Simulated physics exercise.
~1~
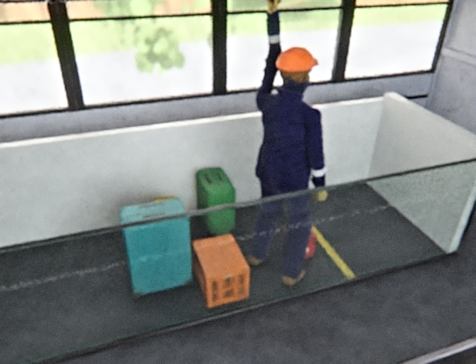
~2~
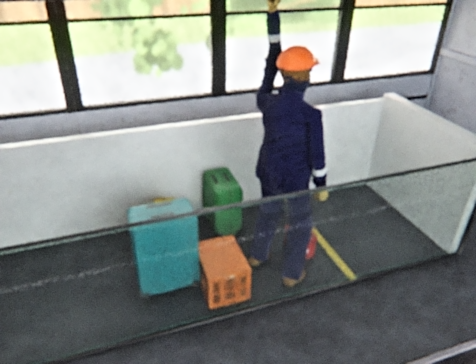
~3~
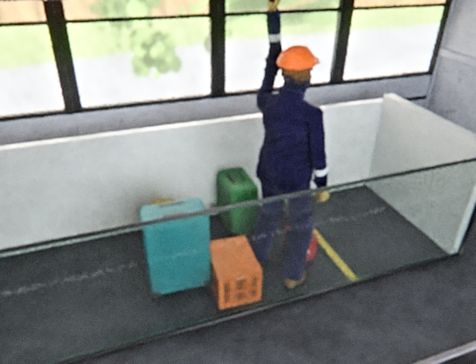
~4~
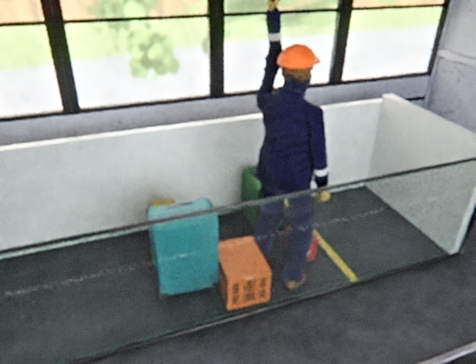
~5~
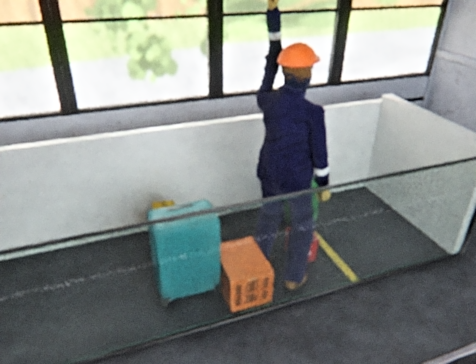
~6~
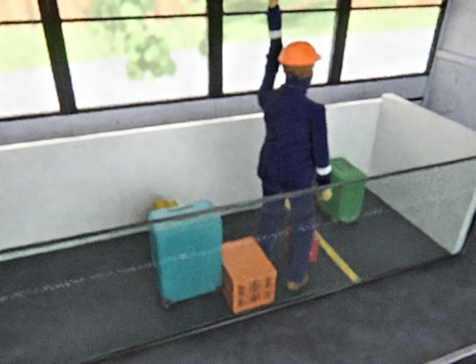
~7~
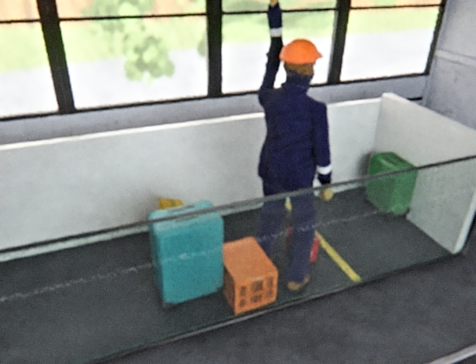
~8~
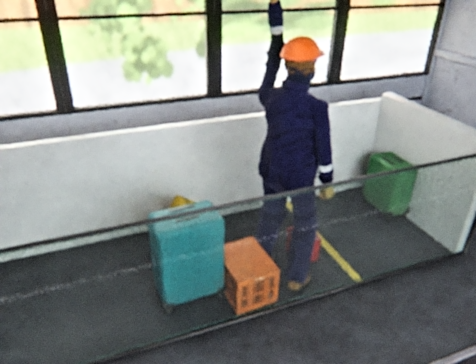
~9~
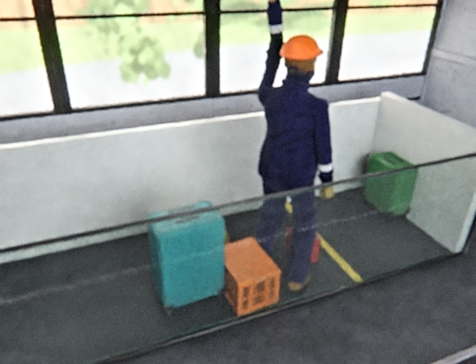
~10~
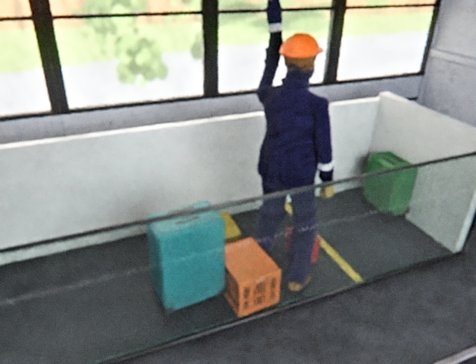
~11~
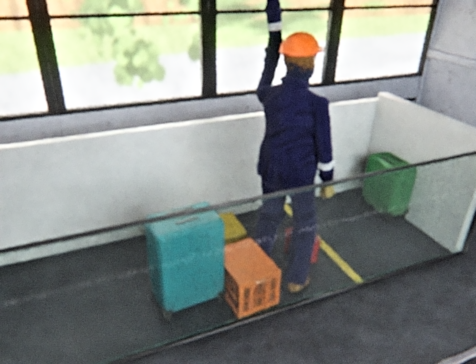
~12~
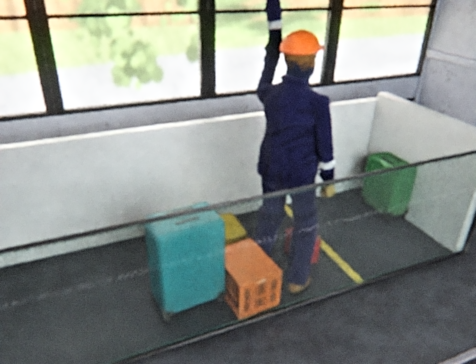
We see a standing worker in an orange helmet, one arm raised, as a teal case and orange crate shift slightly right, a green case slides behind him past the yellow line, and a yellow carton tips over, ending on its side short of the line.
